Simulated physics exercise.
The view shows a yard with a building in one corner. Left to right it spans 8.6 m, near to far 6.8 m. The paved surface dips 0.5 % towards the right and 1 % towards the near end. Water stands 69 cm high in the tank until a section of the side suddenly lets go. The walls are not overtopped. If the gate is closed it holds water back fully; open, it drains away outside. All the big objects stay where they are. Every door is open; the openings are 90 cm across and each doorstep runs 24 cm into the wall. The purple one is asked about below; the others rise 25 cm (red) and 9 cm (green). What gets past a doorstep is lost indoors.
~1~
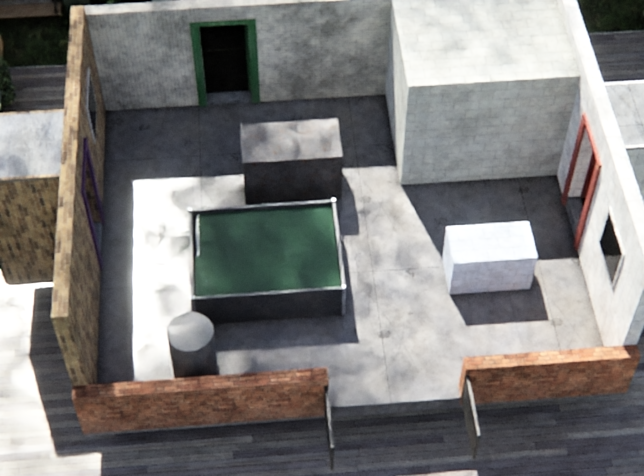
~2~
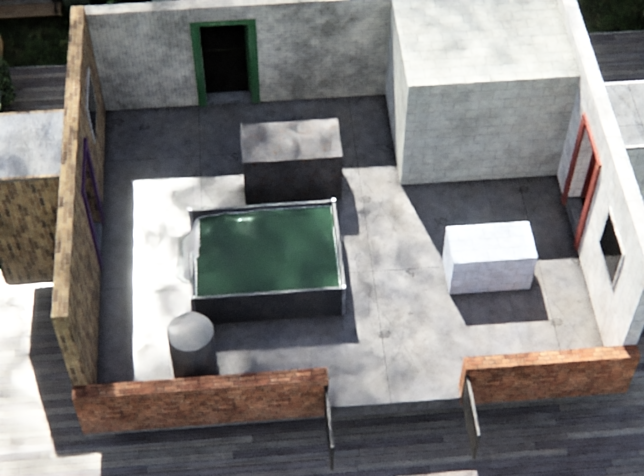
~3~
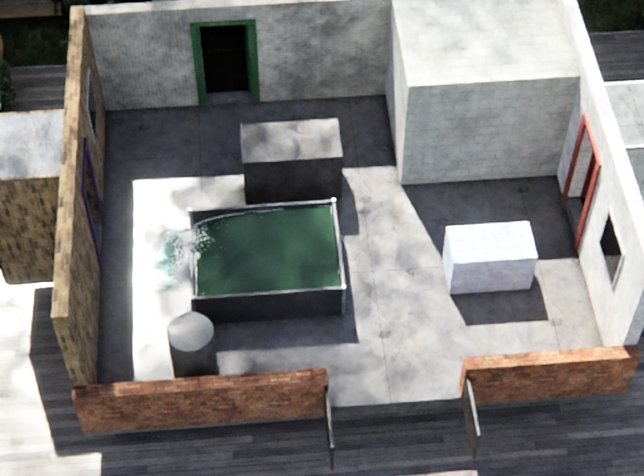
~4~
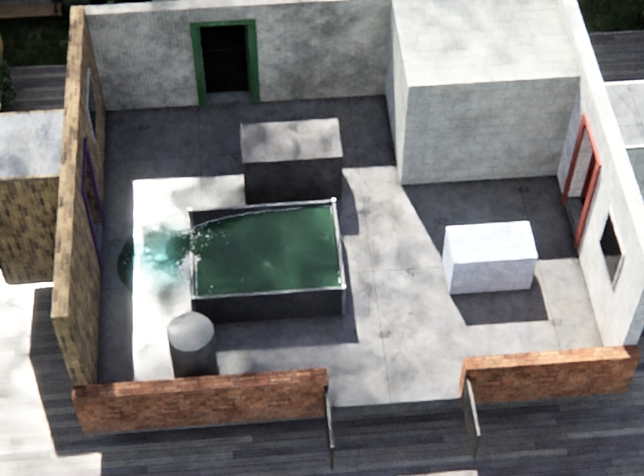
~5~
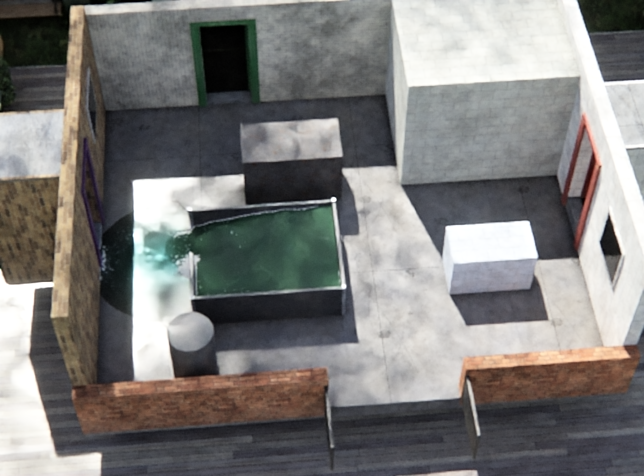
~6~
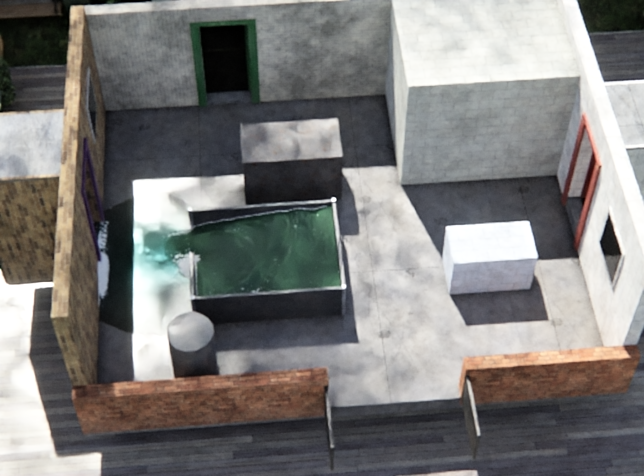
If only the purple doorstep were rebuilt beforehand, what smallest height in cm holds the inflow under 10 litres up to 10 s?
About 35 cm.
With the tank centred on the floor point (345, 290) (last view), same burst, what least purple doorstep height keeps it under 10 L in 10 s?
Some 22 cm.
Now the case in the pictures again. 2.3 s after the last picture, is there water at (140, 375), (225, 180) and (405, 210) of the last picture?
In turn: Flooded, still dry, dry.
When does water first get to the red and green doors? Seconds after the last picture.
Arrival: Red not within the 10 s, green 2.2 s.
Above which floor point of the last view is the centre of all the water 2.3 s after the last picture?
At about (222, 270).
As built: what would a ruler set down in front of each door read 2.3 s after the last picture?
Depths in cm: Purple 27, red 0, green 2.
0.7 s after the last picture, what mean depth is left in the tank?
Some 53 cm.
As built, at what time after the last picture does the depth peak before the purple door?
At about 1.4 s.
Then, 0.7 s after the last picture water covers 15 % of the floor, deepest (36 cm) near (101, 269); 26 cm at the purple door, 102 litres in over its 9 cm doorstep.
Then, 2.3 s after the last picture water covers 25 % of the floor, deepest (28 cm) near (111, 277); 27 cm at the purple door, 370 litres in over its 9 cm doorstep.
Then, 9.3 s after the last picture water covers 85 % of the floor, deepest (13 cm) near (97, 411); 11 cm at the purple door, 621 litres in over its 9 cm doorstep.
At the purple door as built, the water peaked near 34 cm, 1.3 s after the last picture.
Run again over the same 10 s with other heights there, 38 litres in over 30.5 cm, 0 litres over 41 cm. The limit of 10 litres is kept from about 35 cm up.
